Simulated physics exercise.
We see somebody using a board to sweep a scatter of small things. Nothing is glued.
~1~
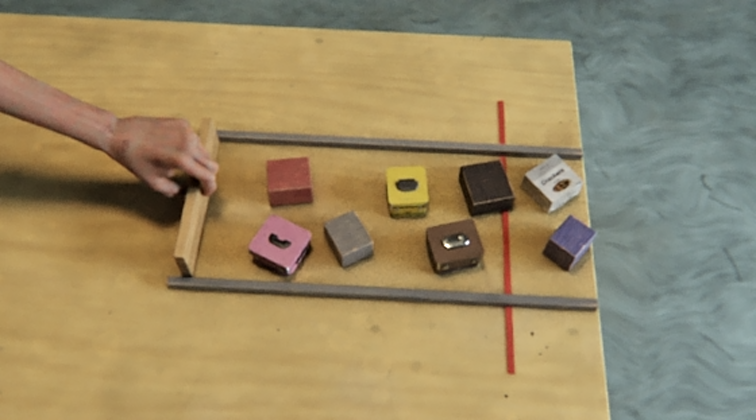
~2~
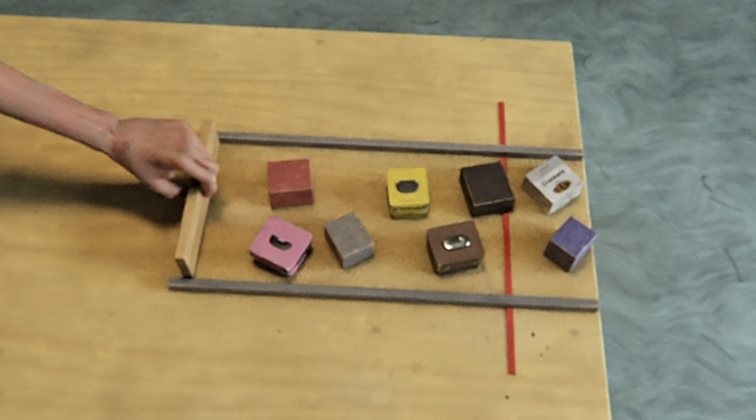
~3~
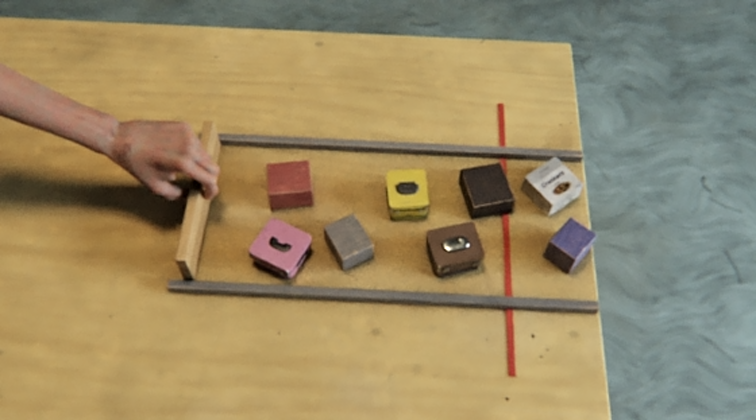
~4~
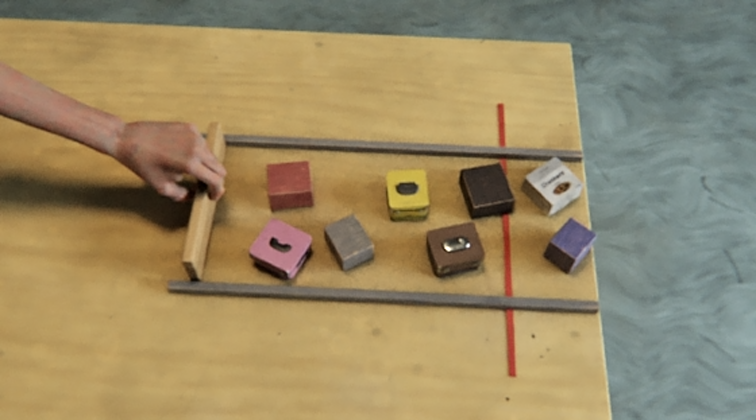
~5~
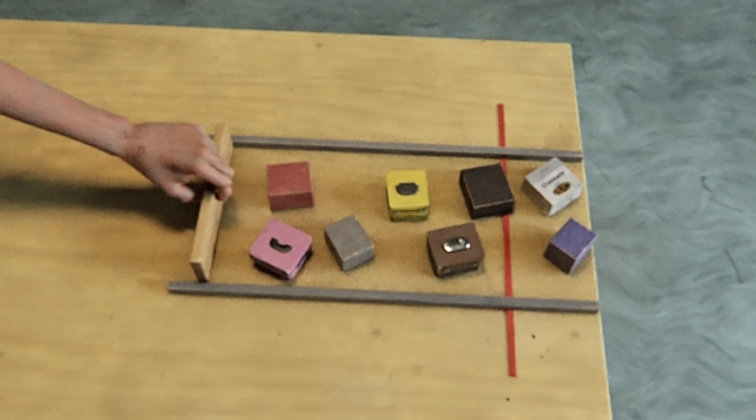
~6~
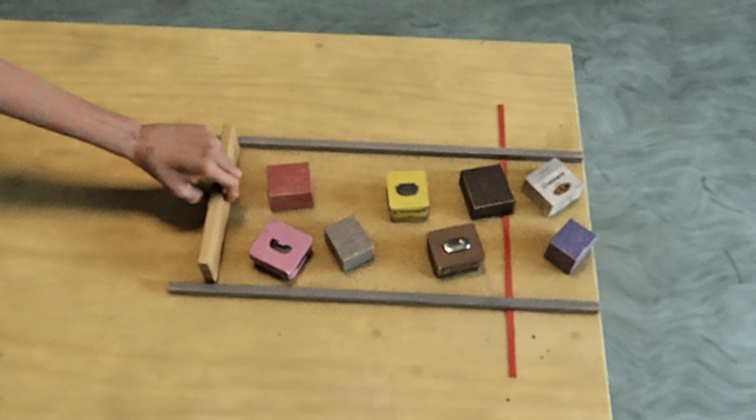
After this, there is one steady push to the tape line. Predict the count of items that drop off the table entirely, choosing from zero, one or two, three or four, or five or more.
Count them up and three or four have fallen.
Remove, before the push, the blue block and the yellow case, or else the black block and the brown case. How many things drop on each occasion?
Count of fallen: 2 / 2.
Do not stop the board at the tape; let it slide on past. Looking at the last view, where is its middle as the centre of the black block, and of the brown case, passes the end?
Black block: (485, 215); brown case: (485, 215).
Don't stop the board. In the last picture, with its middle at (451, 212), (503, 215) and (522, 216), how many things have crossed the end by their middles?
2, 4 and 4.
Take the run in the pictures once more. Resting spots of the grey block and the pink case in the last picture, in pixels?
Grey block: (573, 248); pink case: (532, 257).
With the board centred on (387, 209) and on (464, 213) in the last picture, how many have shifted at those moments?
That makes 6 at the first spot and 8 at the second.
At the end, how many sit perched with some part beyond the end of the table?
0 overhanging.
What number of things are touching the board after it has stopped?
2 end up touching it.
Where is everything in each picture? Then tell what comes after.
The first picture shows blue block (569, 243); white box (552, 184); black block (486, 188); board (198, 195); tape (506, 223).
The second picture shows white box (552, 185); pink case (282, 248).
The third picture shows black block (486, 191); yellow case (407, 195).
The fourth picture shows blue block (570, 246); board (206, 200).
The fifth picture shows white box (552, 187); red block (290, 185).
The sixth picture shows blue block (570, 246); white box (552, 187); black block (486, 192); board (221, 202); tape (507, 227).
Early on, none off yet; blue block at rest near (570, 246); white box at rest near (552, 187); black block at rest near (486, 192).
A while later, none off yet; blue block at rest near (570, 246); white box travelled a little near (567, 189); black block travelled about its own width near (516, 192).
Finally, the number that fall off is three or four; lost, brown case, black block, white box and blue block.
